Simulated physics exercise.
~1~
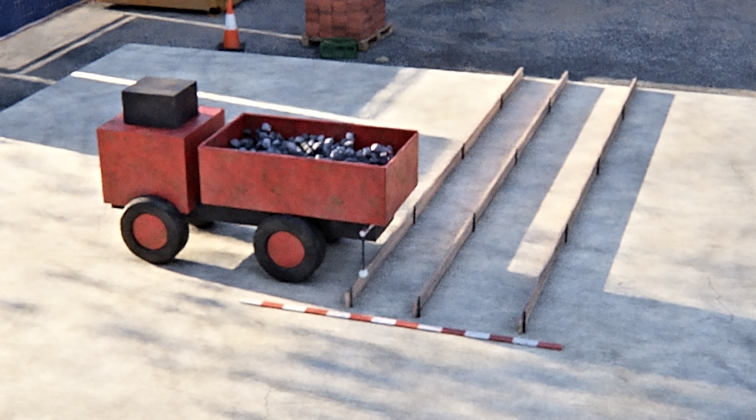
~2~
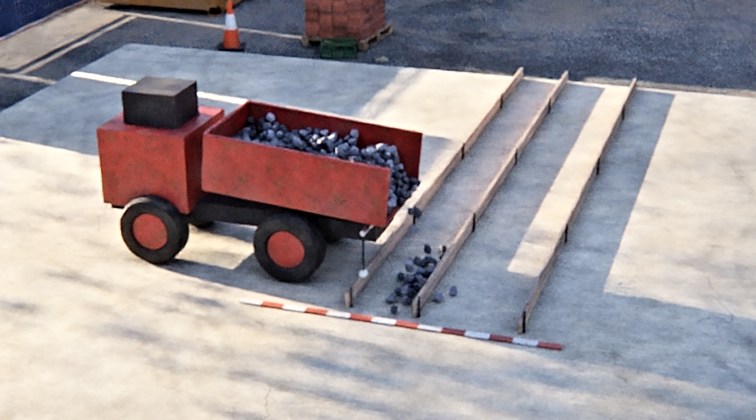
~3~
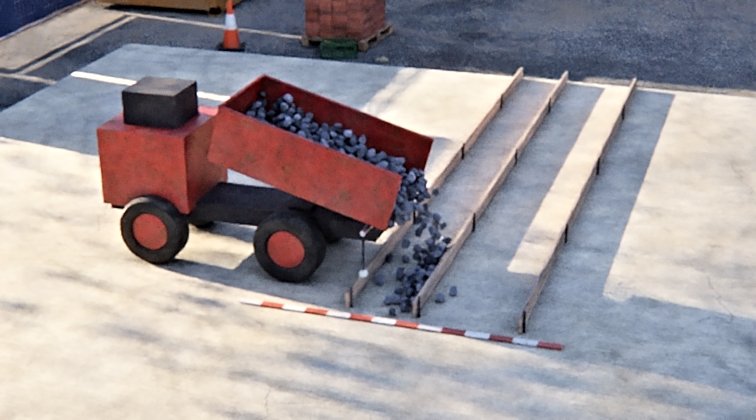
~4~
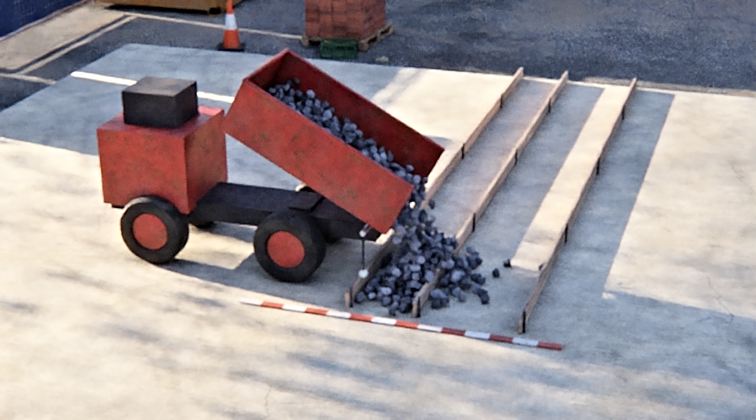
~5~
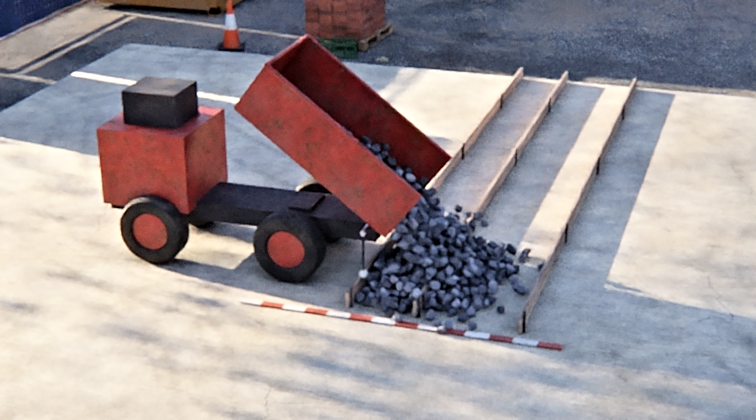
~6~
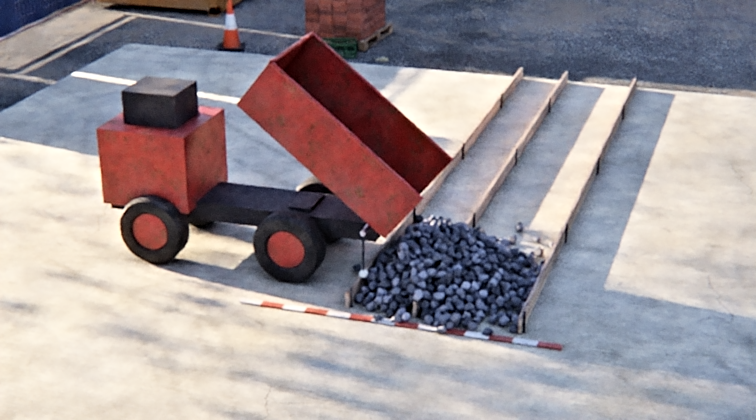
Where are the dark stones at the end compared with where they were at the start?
At the start the stones are loaded in the red truck bed. By the end they lie lower and further right, in a heap on the ground among the wooden planks.
